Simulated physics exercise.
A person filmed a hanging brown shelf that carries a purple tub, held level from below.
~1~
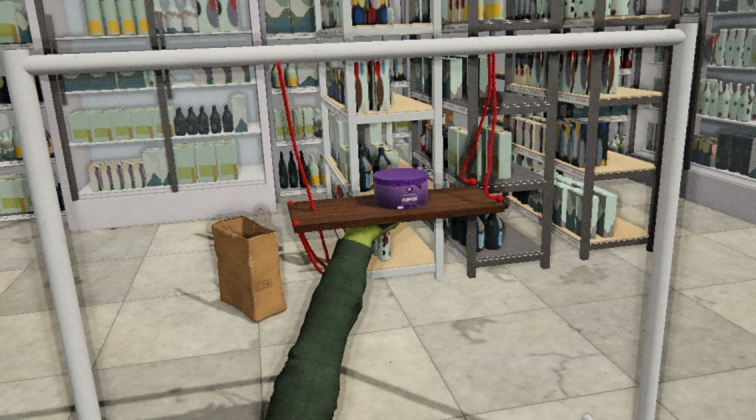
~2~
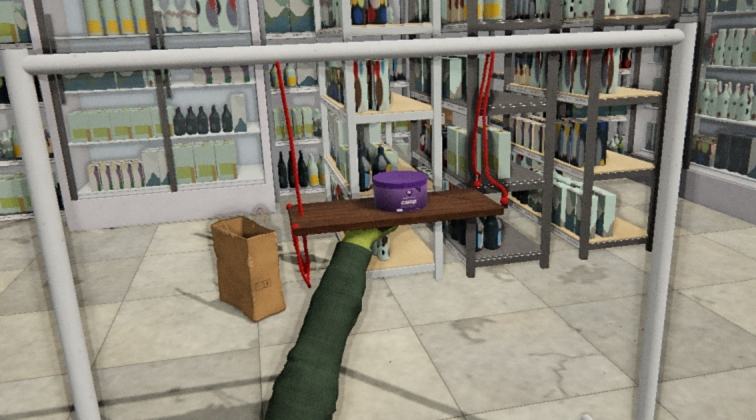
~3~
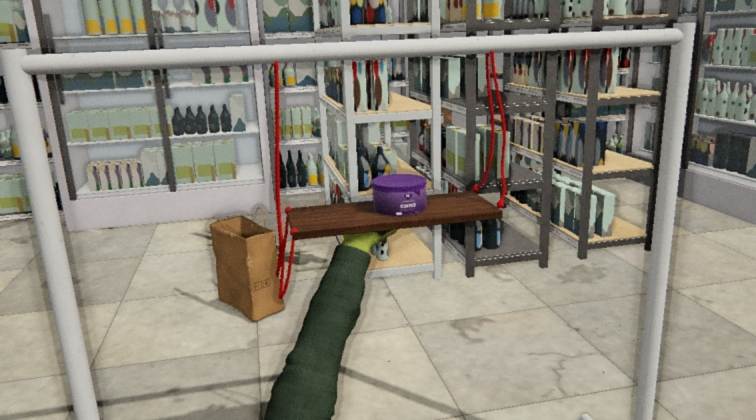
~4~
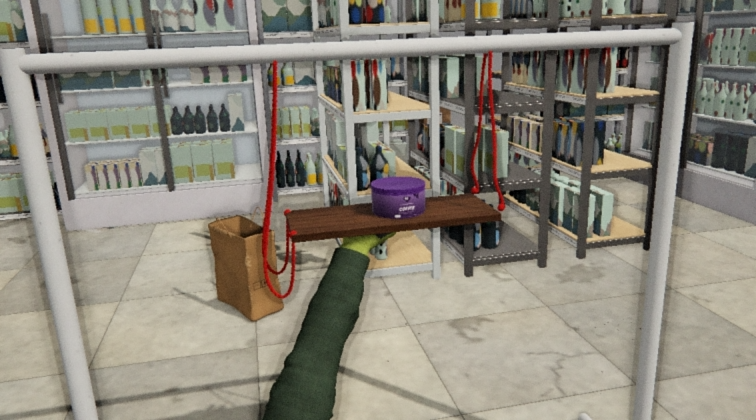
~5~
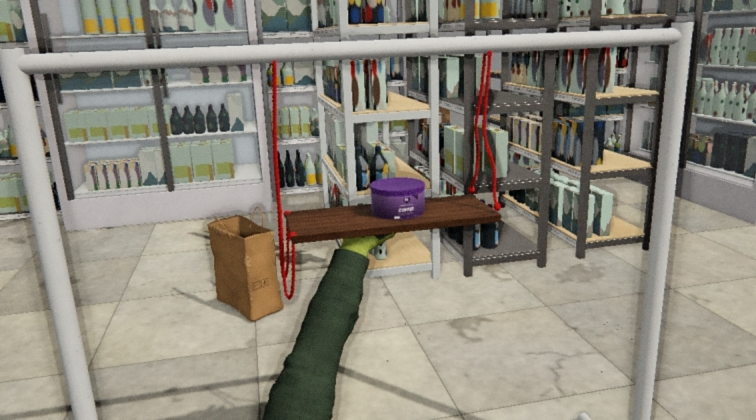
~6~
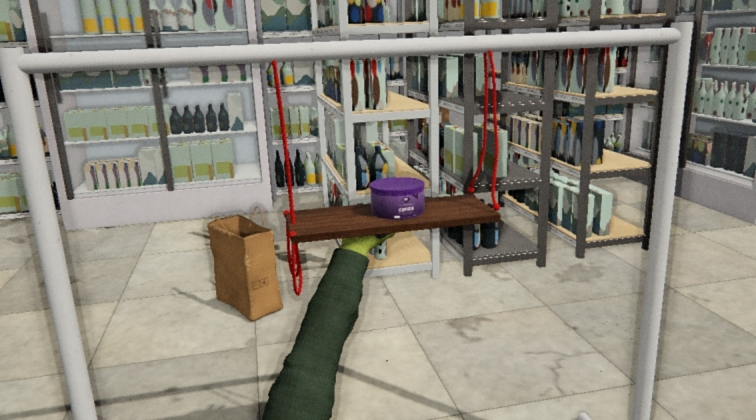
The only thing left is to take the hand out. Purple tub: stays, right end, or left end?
Left end.
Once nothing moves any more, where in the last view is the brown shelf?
Resting point: Around (415, 276).
Then, 0.78 s later than the last view, board tipped 33° down to the left; tub on the floor.
Then, 1.40 s later than the last view, board tipped 41° down to the left; tub on the floor.
Finally, board tipped 41° down to the left; tub on the floor. The purple tub drops leftwards.
